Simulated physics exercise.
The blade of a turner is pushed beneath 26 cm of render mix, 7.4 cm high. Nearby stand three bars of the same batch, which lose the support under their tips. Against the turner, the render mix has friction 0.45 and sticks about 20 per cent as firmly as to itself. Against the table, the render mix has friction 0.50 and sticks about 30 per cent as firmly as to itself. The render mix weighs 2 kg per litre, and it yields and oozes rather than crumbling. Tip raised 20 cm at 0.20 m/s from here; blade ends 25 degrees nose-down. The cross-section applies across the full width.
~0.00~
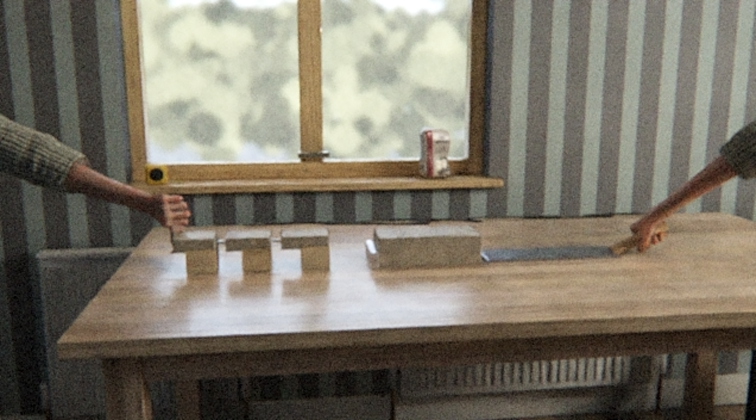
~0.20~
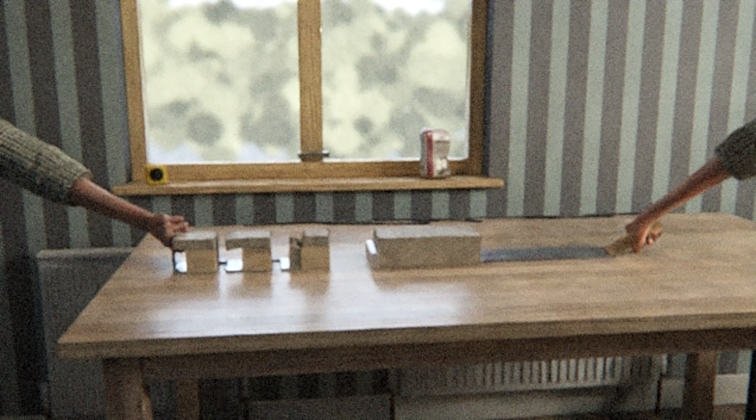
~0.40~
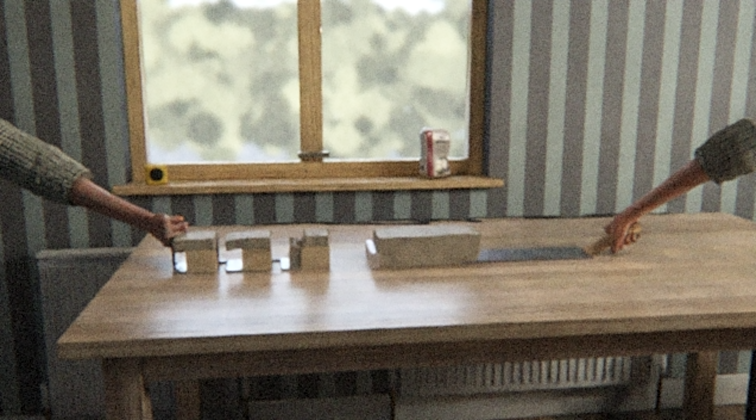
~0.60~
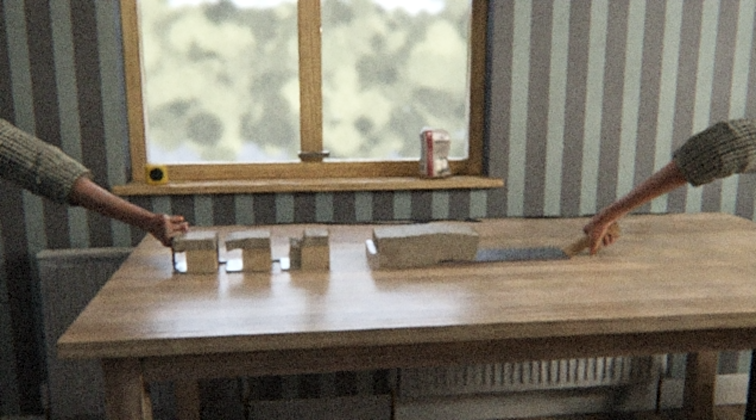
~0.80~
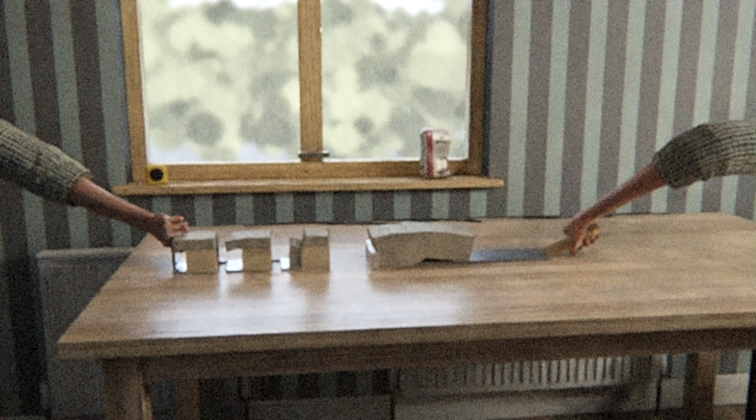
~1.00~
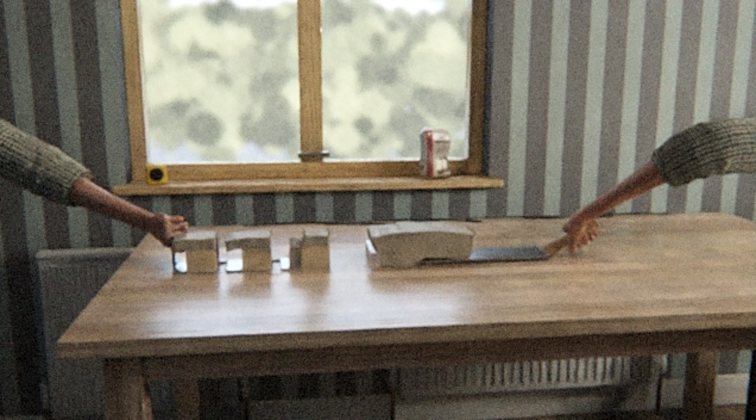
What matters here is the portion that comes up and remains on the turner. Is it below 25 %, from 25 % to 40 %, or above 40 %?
Above 40 %.
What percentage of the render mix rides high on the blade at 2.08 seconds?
Some 55 %, give or take.
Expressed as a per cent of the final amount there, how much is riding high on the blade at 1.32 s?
30 per cent.
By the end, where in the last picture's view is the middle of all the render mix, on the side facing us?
Estimated pixel: (423, 200).
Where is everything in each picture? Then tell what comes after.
In the first picture, handle end of the blade at (621, 257), not yet moved; top of the render mix at (440, 236); bar tips down by 0, 0, 0 (left to right).
In the second picture, handle end of the blade at (615, 257), moved 1.5 cm; top of the render mix at (440, 236); bar tips down by 2 mm, 4 mm, 5.6 cm (left to right).
In the third picture, handle end of the blade at (593, 258), moved 7.4 cm; top of the render mix at (453, 234); bar tips down by 3 mm, 6 mm, 5.6 cm (left to right).
In the fourth picture, handle end of the blade at (571, 259), moved 13 cm; top of the render mix at (437, 233); bar tips down by 3 mm, 7 mm, 5.6 cm (left to right).
In the fifth picture, handle end of the blade at (551, 260), moved 19 cm; top of the render mix at (425, 232); bar tips down by 3 mm, 7 mm, 5.6 cm (left to right).
In the sixth picture, handle end of the blade at (550, 258), moved 19 cm; top of the render mix at (423, 231); bar tips down by 3 mm, 7 mm, 5.6 cm (left to right).
After 1.32 s, the tip is 6.7 cm up.
After 1.70 s, the tip is 14 cm up.
After 2.08 s, the tip is 20 cm up and 55 % is riding high on the blade.
After 2.46 s, the tip is 20 cm up and 55 % is riding high on the blade.
After 2.56 s, at the end, the tip is 20 cm up and 55 % is riding high on the blade.
